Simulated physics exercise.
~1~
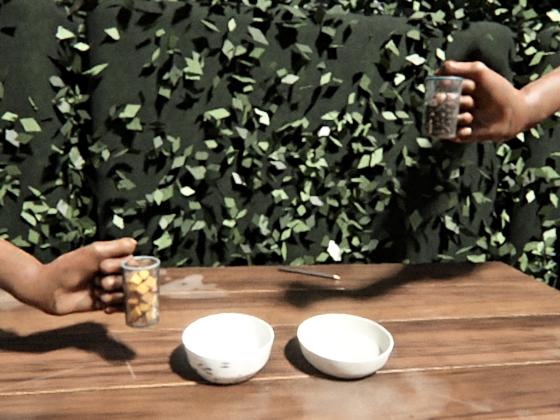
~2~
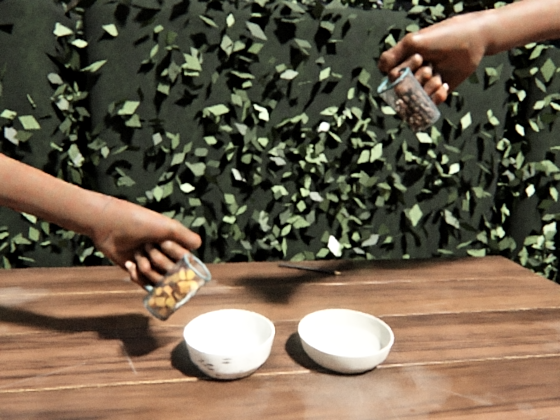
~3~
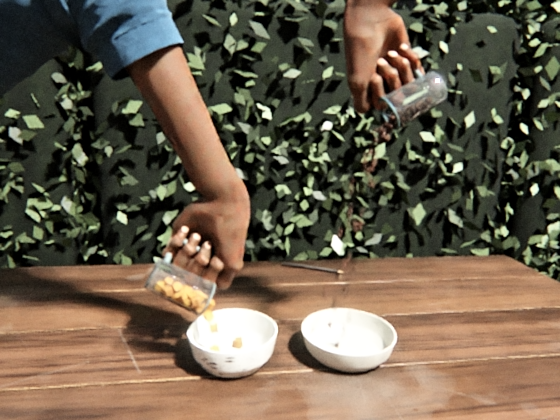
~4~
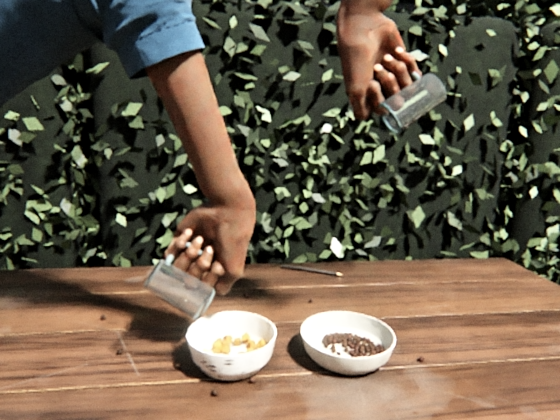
Two hands tipping clear cups over white bowls, yellow pieces landing in the left, dark ones dropping right with several scattering outside.
